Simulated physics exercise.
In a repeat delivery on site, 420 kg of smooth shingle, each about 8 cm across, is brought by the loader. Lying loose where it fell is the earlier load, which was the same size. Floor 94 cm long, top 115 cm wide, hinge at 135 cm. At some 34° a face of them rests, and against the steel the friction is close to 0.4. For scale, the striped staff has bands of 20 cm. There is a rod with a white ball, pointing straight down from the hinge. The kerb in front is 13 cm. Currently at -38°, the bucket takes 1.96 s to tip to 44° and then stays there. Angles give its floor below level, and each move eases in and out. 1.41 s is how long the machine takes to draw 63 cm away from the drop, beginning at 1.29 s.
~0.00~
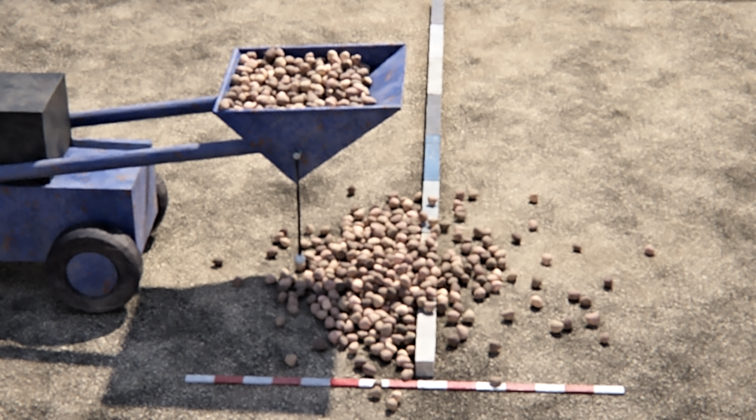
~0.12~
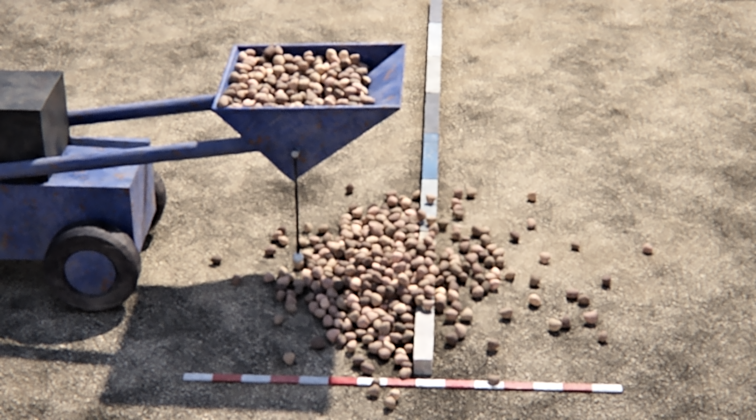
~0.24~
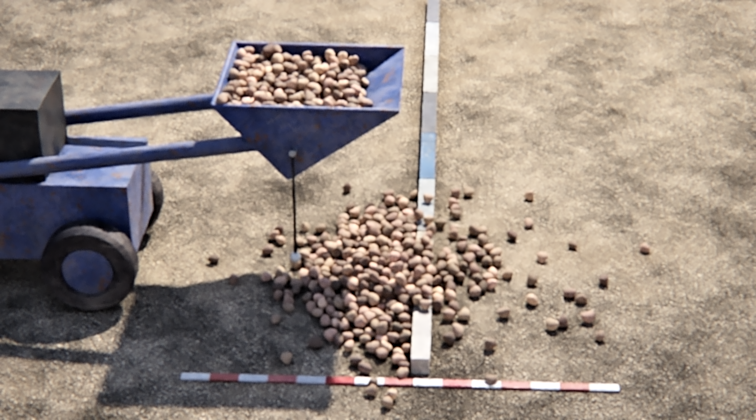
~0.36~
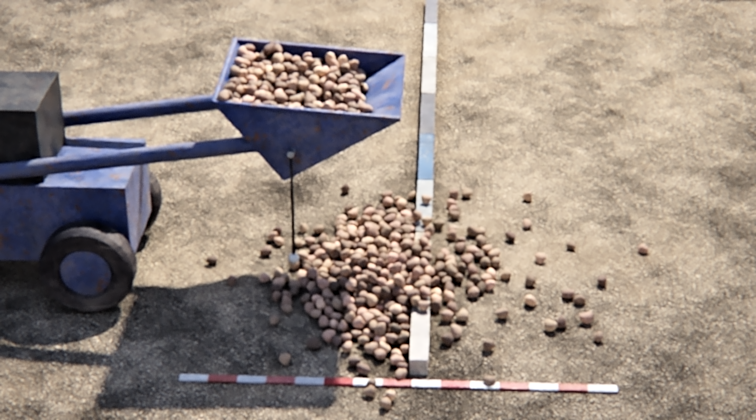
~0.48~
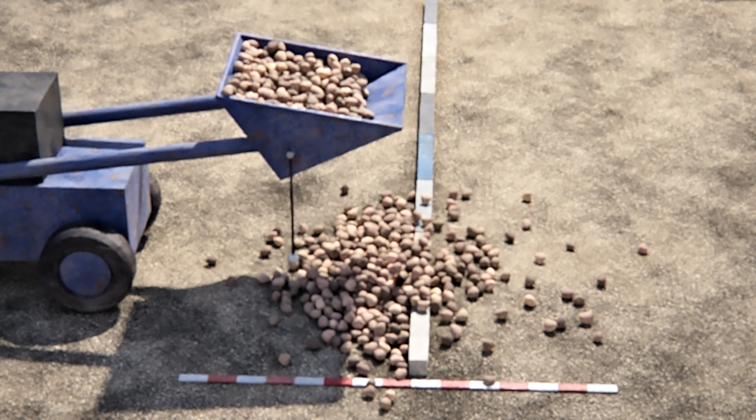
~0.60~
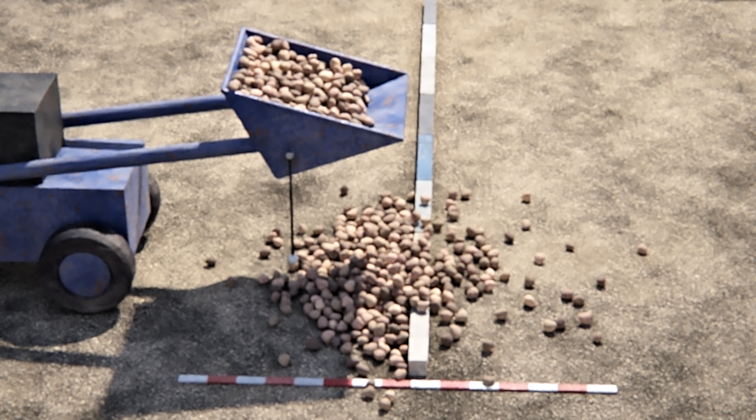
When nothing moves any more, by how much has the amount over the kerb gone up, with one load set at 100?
It has gone up by about 35 per cent of a load.
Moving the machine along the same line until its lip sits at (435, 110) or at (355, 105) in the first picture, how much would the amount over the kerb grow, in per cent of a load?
Some 60 percent, and then 5 percent.
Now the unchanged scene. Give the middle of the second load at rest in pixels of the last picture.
In the last view, somewhere near (392, 263).
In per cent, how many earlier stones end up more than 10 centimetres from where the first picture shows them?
30 %.
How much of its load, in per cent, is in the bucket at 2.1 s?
About 0 percent is still in there.
After 1.5 s the floor is at 31°; in per cent of one load, 90 in the bucket, 96 on this side of the kerb, 13 over the kerb; the foremost stones are at (588, 293).
After 2.1 s the floor is at 44°; in per cent of one load, 1 in the bucket, 159 on this side of the kerb, 40 over the kerb; the foremost stones are at (588, 293).
After 3.2 s the floor is at 44°; in per cent of one load, 0 in the bucket, 151 on this side of the kerb, 49 over the kerb; the foremost stones are at (601, 279).
After 5.9 s the floor is at 44°; in per cent of one load, 0 in the bucket, 151 on this side of the kerb, 49 over the kerb; the foremost stones are at (601, 279). Net gain over the kerb, 35.
